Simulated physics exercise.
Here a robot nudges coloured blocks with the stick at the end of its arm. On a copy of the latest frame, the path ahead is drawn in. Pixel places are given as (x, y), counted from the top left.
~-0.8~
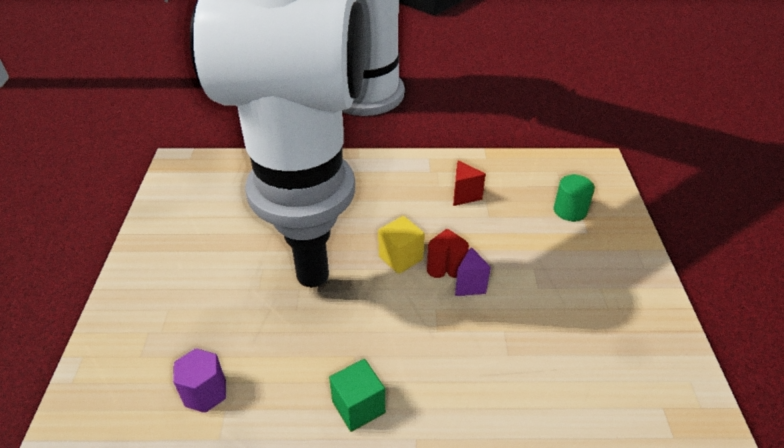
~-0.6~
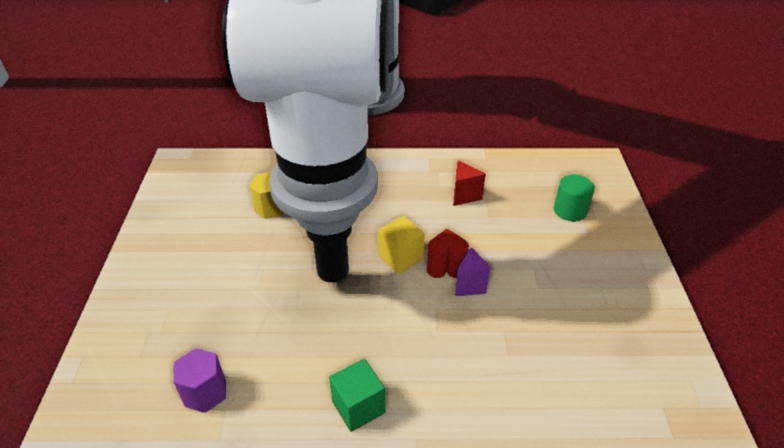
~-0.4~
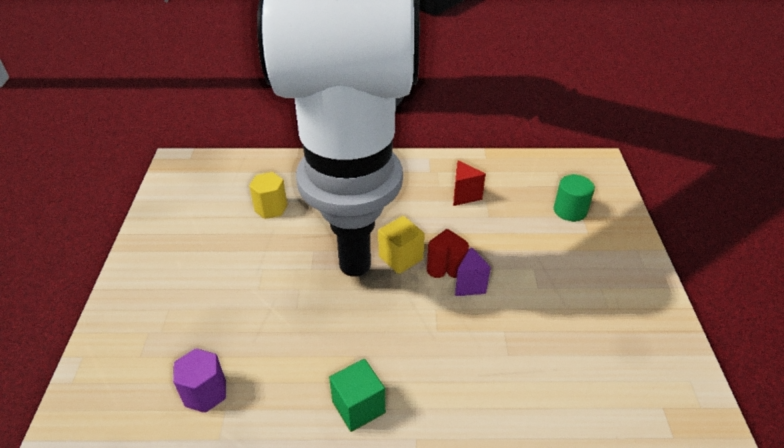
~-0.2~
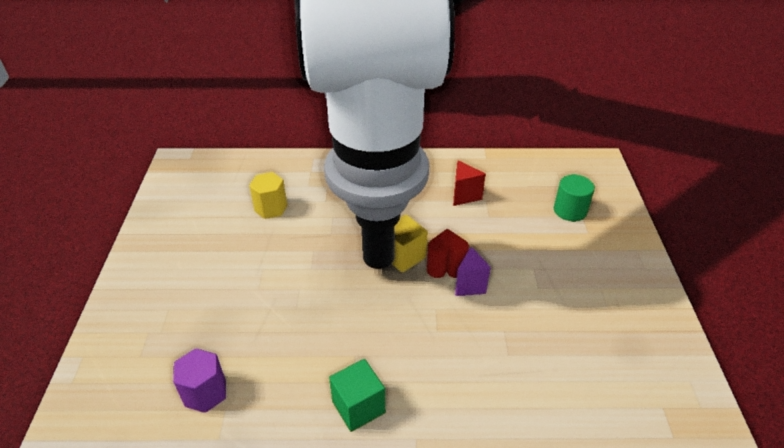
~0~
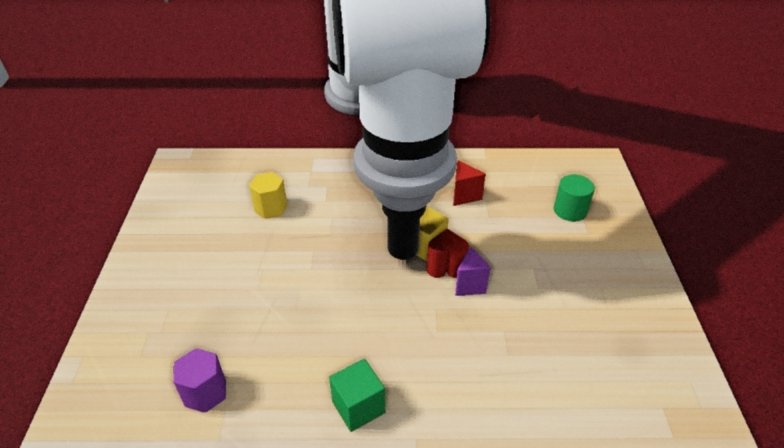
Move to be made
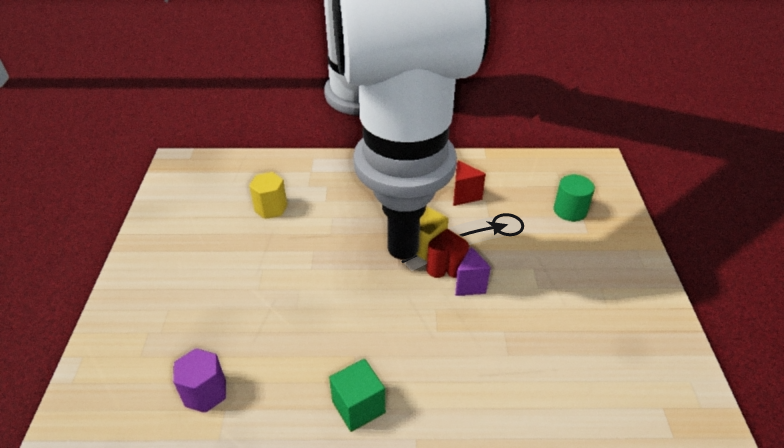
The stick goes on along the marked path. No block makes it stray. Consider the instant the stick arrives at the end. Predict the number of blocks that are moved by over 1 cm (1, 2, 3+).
1.
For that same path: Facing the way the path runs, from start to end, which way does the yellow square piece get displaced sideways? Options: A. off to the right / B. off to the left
B (off to the left)
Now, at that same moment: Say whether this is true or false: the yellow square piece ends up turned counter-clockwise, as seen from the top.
That is true.
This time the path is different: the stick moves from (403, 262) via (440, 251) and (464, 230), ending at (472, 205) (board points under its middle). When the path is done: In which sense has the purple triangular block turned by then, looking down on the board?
It rotates clockwise.
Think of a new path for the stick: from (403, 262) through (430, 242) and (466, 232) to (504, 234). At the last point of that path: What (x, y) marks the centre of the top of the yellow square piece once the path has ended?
Most likely (491, 186).
The line goes from (403, 262) through (454, 238) to (508, 225).
The first path, step by step. One third of the way, stick (438, 234); yellow square piece (458, 201).
Two thirds of the way, stick (474, 221); yellow square piece (480, 185), turned 45° anticlockwise; red triangular block (467, 168).
At the end, stick (510, 213); yellow square piece (482, 182), turned 55° anticlockwise; red heart block unmoved; red triangular block (466, 167).
